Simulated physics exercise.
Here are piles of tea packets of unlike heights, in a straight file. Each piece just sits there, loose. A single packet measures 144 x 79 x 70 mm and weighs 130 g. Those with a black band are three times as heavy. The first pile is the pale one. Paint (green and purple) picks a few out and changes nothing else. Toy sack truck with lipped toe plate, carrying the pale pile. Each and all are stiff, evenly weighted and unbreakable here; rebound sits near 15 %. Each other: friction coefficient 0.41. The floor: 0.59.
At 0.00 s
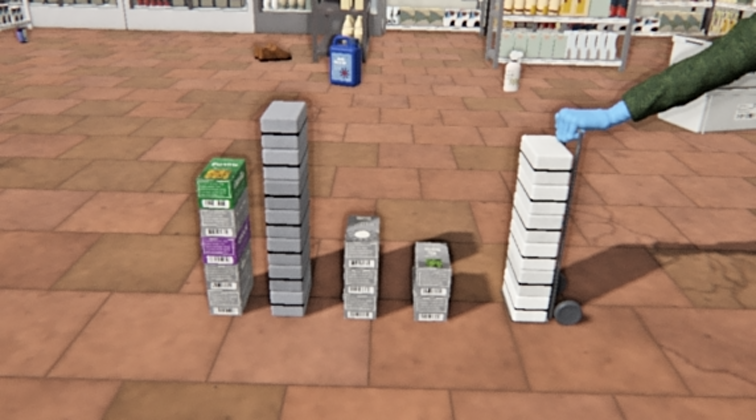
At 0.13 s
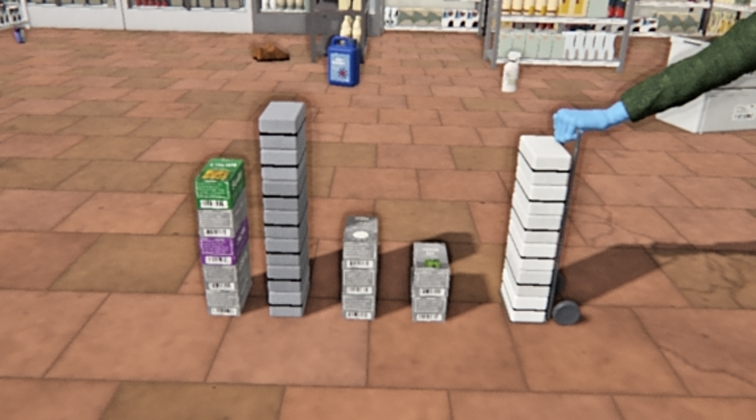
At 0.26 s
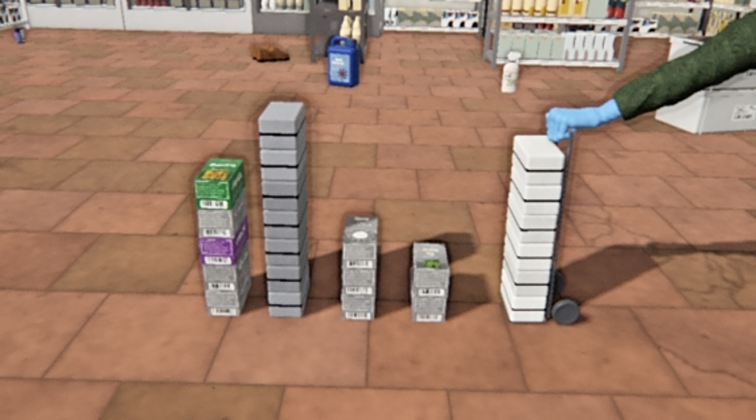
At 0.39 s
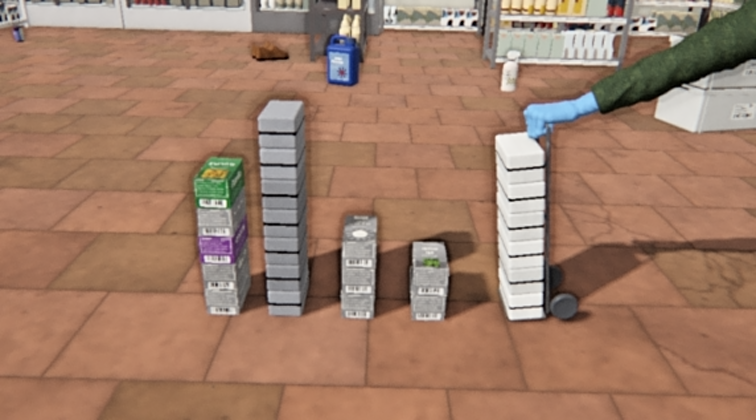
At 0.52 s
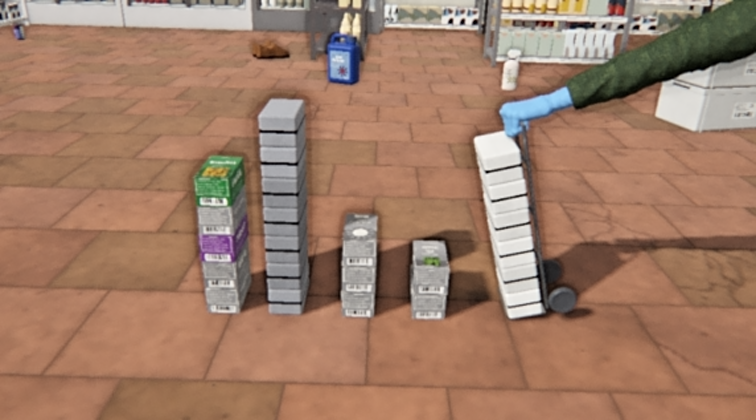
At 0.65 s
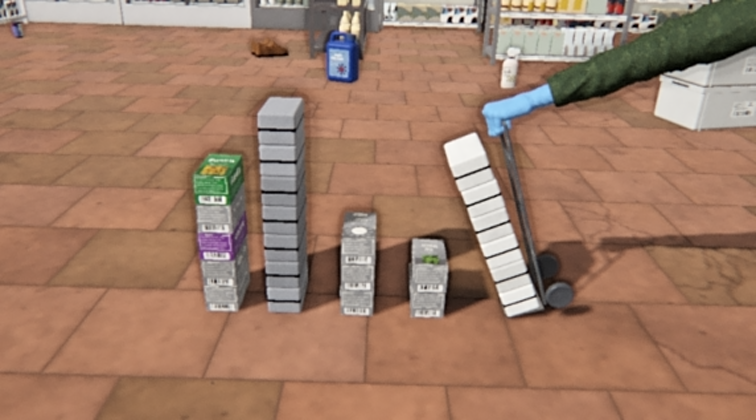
A gloved hand in light blue, its arm in a dark green sleeve, pushes a small sack truck on a brown tiled shop floor, seen from slightly above. The truck carries a tall white pile at right, while a grey pile with green and purple packets, a tall grey pile and two short grey ones stand still leftward. The truck's frame tilts left, slowly then further, and the white pile leans with it, its top coming away from the frame.
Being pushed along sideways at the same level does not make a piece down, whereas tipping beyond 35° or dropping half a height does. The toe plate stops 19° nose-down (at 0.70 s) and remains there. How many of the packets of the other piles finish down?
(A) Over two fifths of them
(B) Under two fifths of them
The answer is B.
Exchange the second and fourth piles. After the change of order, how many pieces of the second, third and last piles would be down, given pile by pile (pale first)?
Down per pile: Second 6, third 3, last 4.
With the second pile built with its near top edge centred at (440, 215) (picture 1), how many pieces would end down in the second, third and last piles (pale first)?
Pile by pile that makes second 4, third 3, last 5.
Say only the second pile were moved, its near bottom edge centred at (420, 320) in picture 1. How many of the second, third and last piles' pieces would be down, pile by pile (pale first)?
Pile tally - second: 0, third: 0, last: 0.
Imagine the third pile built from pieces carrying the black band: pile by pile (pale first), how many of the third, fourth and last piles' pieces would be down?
In that case the third pile has 0 down, the fourth 0, the last 0.
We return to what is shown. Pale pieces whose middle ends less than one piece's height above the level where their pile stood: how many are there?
The count is 2.
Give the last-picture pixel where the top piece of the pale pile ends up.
In the last view it ends up close to (317, 210).
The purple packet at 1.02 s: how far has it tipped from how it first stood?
Its tilt comes to about 0° at that moment.
Around 0.80 s, 6 of the pale pile down; none of the 17 other packets down.
Around 1.02 s, 6 of the pale pile down; none of the 17 other packets down, 5 disturbed.
Finally (2.1 s), 6 of the pale pile down; none of the 17 other packets down, 4 disturbed; green packet unmoved; purple packet unmoved. That is 0 per cent. Seen by the last camera, middles, green packet near (220, 179), purple packet near (224, 233).
